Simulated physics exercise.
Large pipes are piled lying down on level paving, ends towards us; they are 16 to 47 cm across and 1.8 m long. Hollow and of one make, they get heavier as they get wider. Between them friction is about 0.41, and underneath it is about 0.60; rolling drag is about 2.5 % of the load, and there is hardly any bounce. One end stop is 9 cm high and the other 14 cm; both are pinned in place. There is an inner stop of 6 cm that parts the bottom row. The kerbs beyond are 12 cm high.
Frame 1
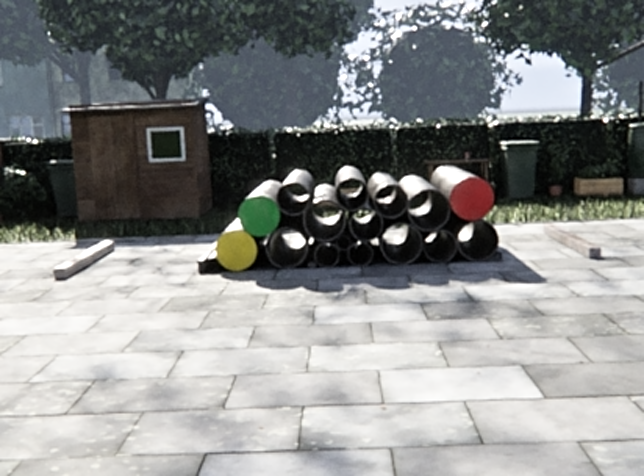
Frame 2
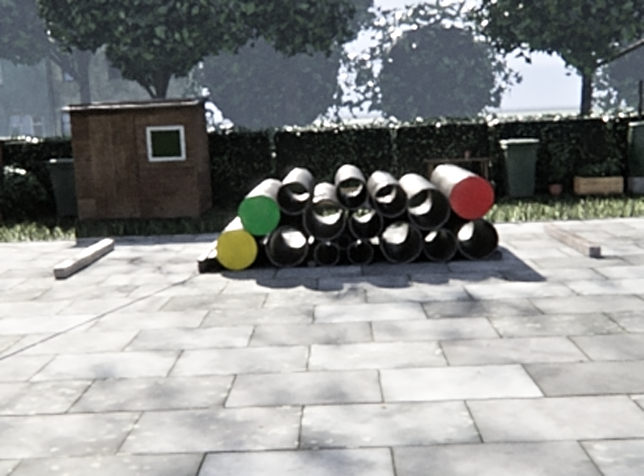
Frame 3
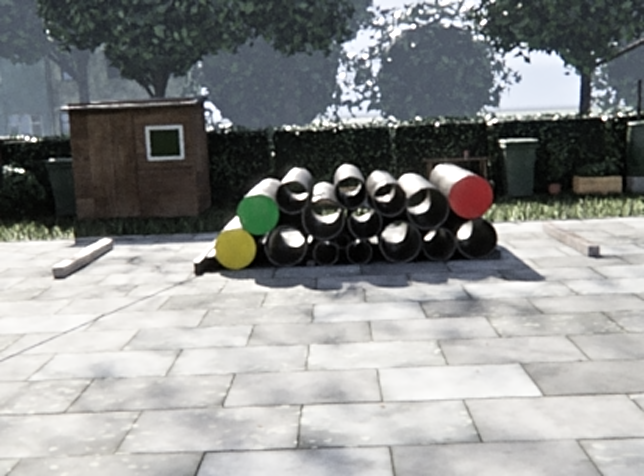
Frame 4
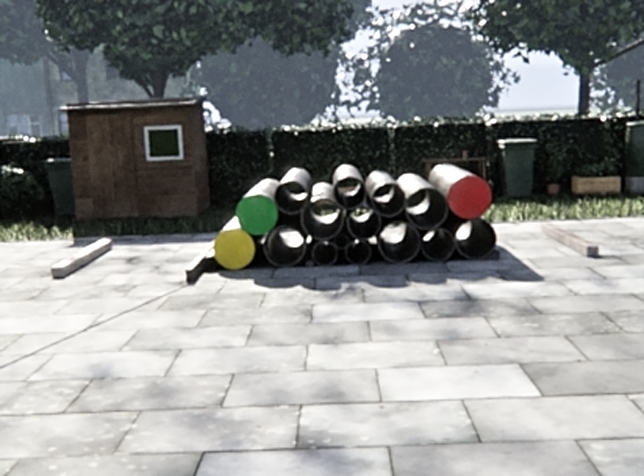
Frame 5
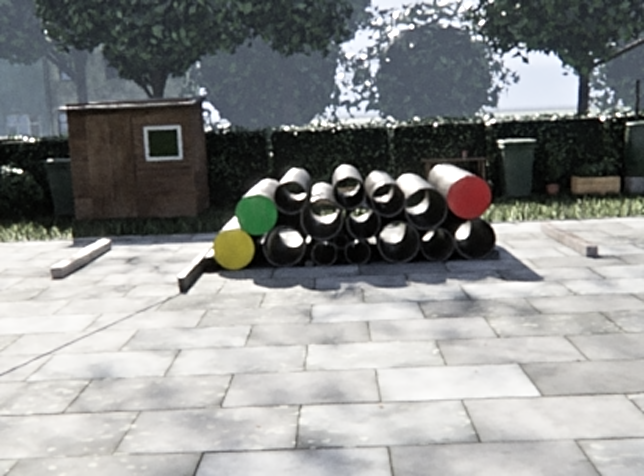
The video shows a stack of large dark pipes, with green, yellow and red ends, lying on sunlit paving near a wooden shed, while a dark bar at the left slides outward along a thin line and the pipes barely move.
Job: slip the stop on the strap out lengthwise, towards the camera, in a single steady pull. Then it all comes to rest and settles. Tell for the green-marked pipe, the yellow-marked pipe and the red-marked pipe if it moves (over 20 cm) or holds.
Green moves, yellow moves, red holds.
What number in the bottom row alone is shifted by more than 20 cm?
2 of them.
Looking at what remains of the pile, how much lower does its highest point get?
I'd put it at some 0 cm lower than at the start.
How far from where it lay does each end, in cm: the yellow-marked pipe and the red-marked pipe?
Yellow-marked pipe: 150, red-marked pipe: 0.
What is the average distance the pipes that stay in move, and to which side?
Roughly 20 cm to the left.
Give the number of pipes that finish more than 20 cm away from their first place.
A total of 4.
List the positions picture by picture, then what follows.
In the first picture, 17 pipes, 8 on the base, highest (352, 194); green (259, 216), yellow (236, 250), red (472, 199); left batten (14 cm) (200, 260); right chock (9 cm) (500, 253); inner batten (6 cm) (312, 263); kerbs (60, 267) and (594, 247).
The stop on the strap has not moved yet, at (200, 259); the rest still, in the second picture.
The stop on the strap is 17 cm out, at (196, 261); the rest still, in the third picture.
The stop on the strap is 57 cm out, at (188, 269); the rest still; bottom ones (210, 263) (234, 249) (284, 247) (325, 254) (358, 253) (399, 242) (438, 245) (476, 239), in the fourth picture.
The stop on the strap is 96 cm out, at (180, 277); the rest still; green (256, 215), yellow (233, 249), red (469, 197), in the fifth picture.
Then, 1.17 s past the final picture, 2 now displaced over 20 cm; green 11 cm left and 11 cm down; yellow 21 cm left; red in place.
Then, 2.24 s past the final picture, 4 now displaced over 20 cm; green 16 cm left and 36 cm down; yellow 76 cm left; red in place.
Then, 4.90 s past the final picture, 4 now displaced over 20 cm; green 16 cm left and 36 cm down; yellow 1.5 m left; red in place.
All still, 5.6 s past the final picture, 4 moved over 20 cm; not one over the kerbs; green 16 cm left and 36 cm down; yellow 1.5 m left; red in place; top of the pile 95 cm high, from 96 cm.
